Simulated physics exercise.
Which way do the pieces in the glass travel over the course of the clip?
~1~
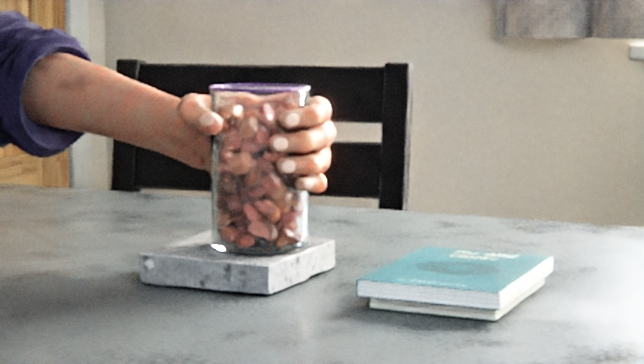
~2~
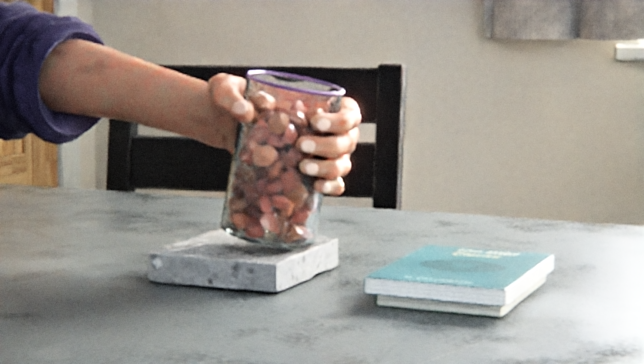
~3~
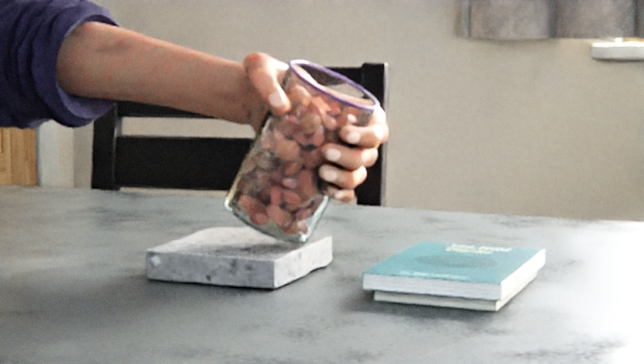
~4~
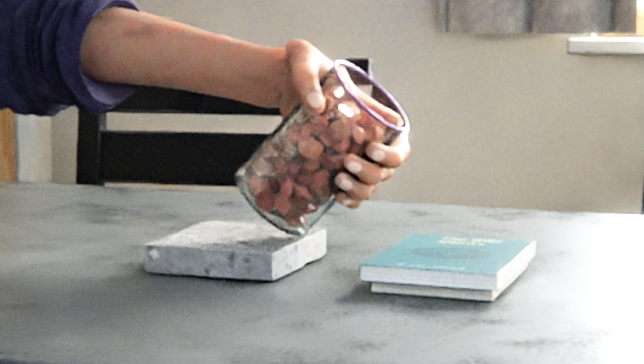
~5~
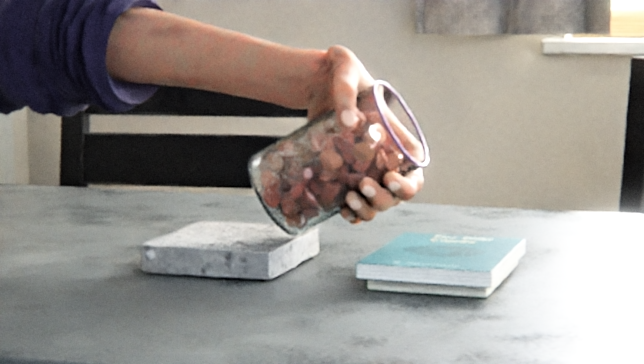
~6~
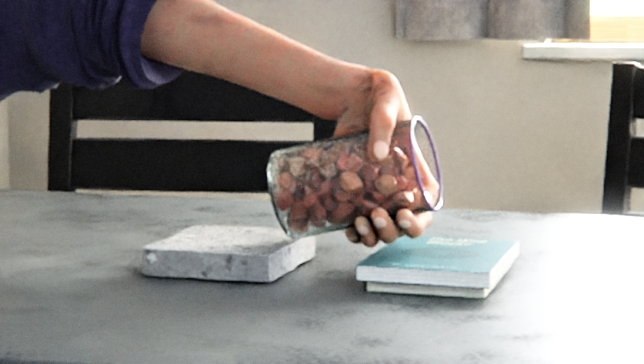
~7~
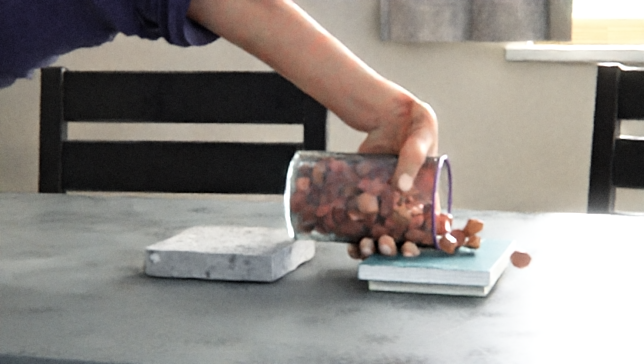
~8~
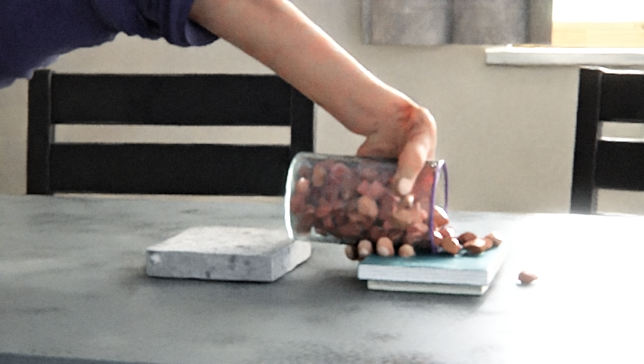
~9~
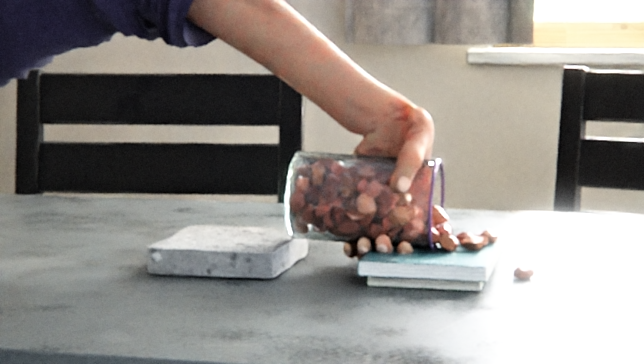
They travel to the right, carried from above the stone slab towards the books, where some of them spill out.
